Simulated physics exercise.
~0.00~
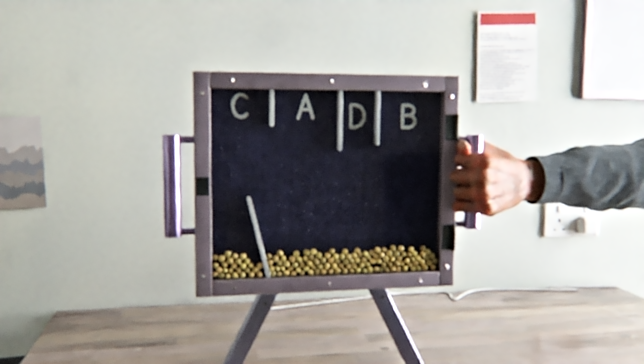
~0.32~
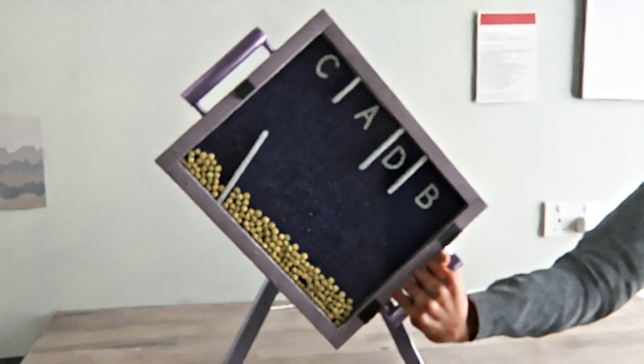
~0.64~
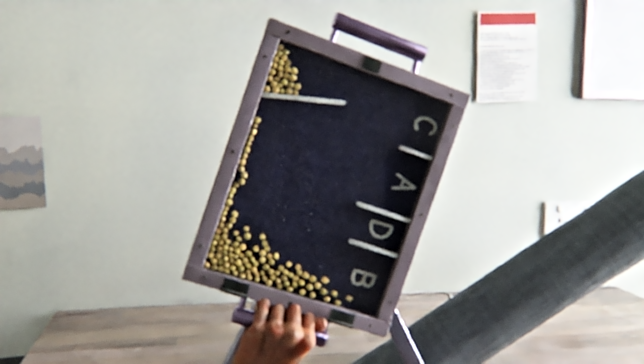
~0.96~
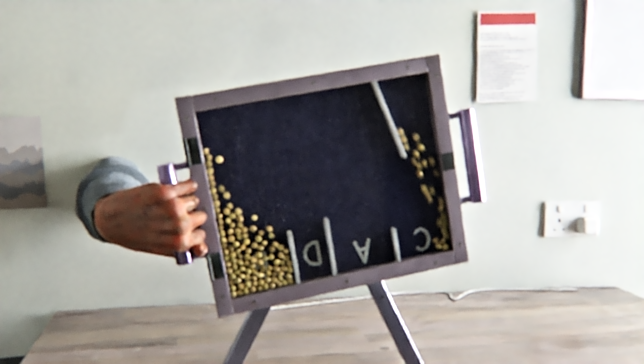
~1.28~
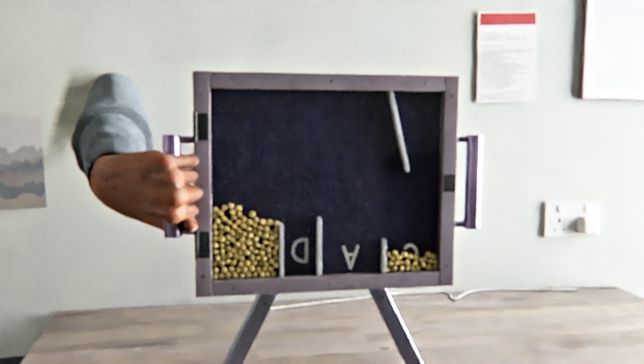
A hand in a grey sleeve grips the right handle of a dark, clear-fronted case on a stand above a pale wooden table, seen from the front against a light wall. Yellowish beans lie along its floor around a slanting white bar, beneath pockets lettered C, A, D and B. The hand swings the right side down, turning the case clockwise, and the beans slide along the side wall. As it nears upside down, they split between both ends. The case stops inverted, with B heaped full at left, a smaller pile in C at right, and D and A empty.
